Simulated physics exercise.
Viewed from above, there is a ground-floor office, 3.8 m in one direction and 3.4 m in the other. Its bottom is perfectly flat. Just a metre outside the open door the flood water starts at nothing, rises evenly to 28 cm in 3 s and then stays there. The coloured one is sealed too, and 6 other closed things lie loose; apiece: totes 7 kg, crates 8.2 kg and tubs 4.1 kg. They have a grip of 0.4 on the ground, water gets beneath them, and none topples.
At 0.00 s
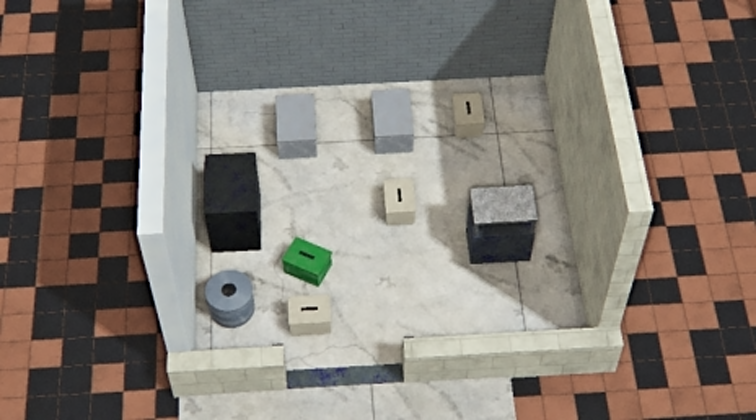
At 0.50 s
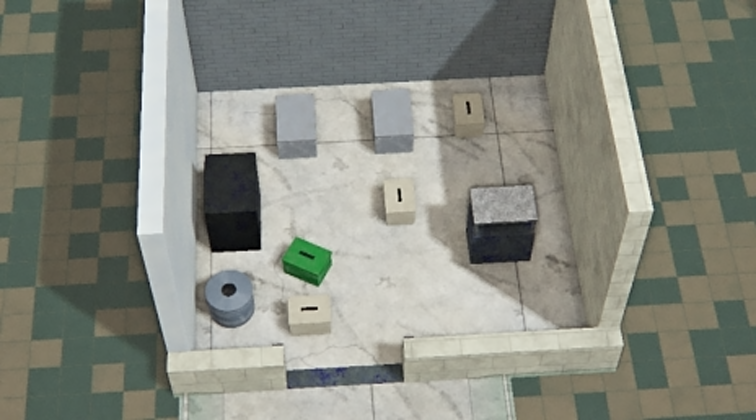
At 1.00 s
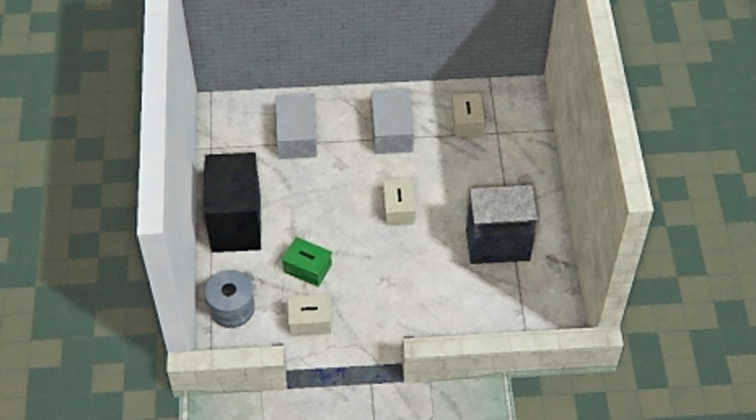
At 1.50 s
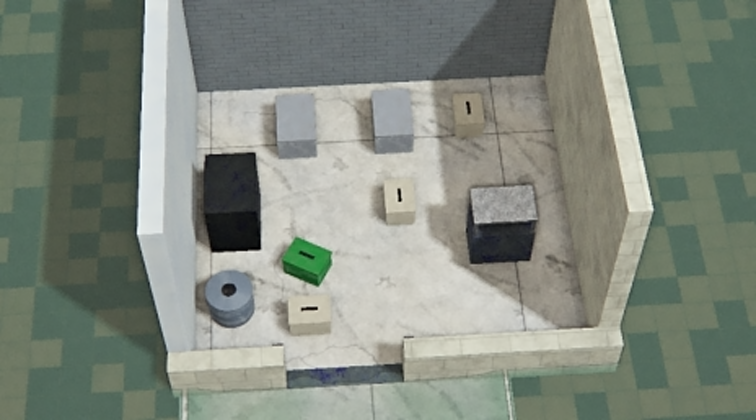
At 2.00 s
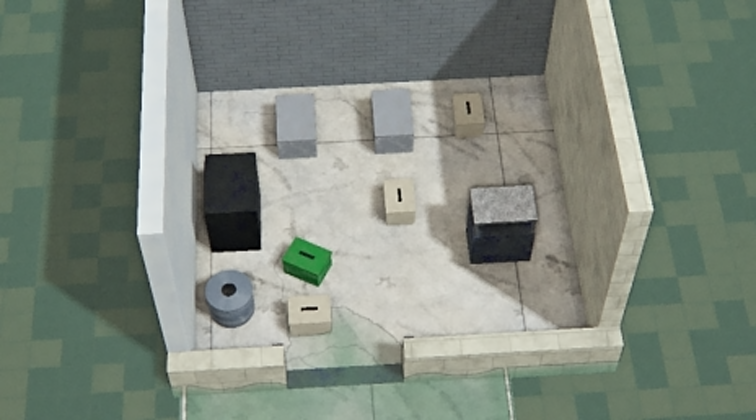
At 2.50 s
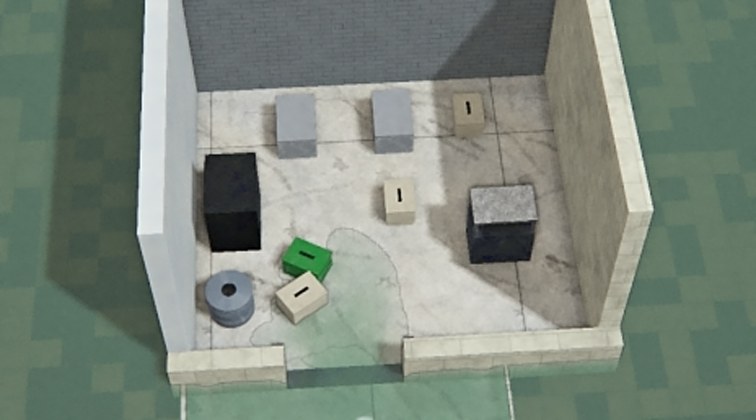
At first, a roofless room with a pale marble floor holds a green box, beige boxes, a grey tub and larger blocks, all still, while greenish water covers the tiled ground outside. Water then enters through the front doorway and spreads inward, and the nearest beige box turns slightly and shifts.
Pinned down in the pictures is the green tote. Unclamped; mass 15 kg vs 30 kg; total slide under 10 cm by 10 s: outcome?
Neither holds.
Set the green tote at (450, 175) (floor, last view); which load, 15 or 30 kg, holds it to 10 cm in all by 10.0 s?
Well, must use the heavier.
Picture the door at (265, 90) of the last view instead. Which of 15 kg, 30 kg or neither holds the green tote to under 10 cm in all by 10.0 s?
Short version: Only the heavy mass succeeds.
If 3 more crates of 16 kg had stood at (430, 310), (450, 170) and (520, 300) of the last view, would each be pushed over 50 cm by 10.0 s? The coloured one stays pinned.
In turn: Less, more, under.
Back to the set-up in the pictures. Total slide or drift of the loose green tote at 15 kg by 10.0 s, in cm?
Adding it all up, something like 400 cm.
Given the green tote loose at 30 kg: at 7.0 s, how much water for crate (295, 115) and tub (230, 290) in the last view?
Some 11 cm at the first, some 9 cm at the second.
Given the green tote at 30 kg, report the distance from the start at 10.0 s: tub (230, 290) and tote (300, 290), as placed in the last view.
They've ended up 20 cm and 80 cm away, in that order.
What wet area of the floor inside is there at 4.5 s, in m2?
Somewhere around 10.0 m2, roughly.
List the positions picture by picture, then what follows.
In the first picture, the green tote at (307, 256), on the bottom; 0.0 m2 under water; 0 of 7 have shifted.
In the second picture, the green tote at (307, 256) rests on the ground; 0.0 m2 under water; 0 of 7 have shifted.
In the third picture, the green tote at (307, 256) rests on the ground; water covers 0.0 m2; 0 of 7 have shifted.
In the fourth picture, the green tote at (307, 256), on the bottom; 0.0 m2 under water; 0 of 7 have shifted.
In the fifth picture, the green tote at (307, 256) rests on the ground; water covers 0.4 m2; 0 of 7 have shifted.
In the sixth picture, the green tote at (307, 256) rests on the ground; 1.3 m2 under water; 1 of 7 have shifted.
After 3.5 s the green tote would be 35 cm from its start with 15 kg and 5 cm from its start with 30 kg; 9 cm of water round it then.
After 4.5 s the green tote would be 128 cm from its start with 15 kg and 36 cm from its start with 30 kg; 9 cm of water round it then.
After 7.0 s the green tote would be 161 cm from its start with 15 kg and 86 cm from its start with 30 kg; 9 cm of water round it then.
After 10.0 s the green tote would be 280 cm from its start with 15 kg and 122 cm from its start with 30 kg; 20 cm of water round it then.
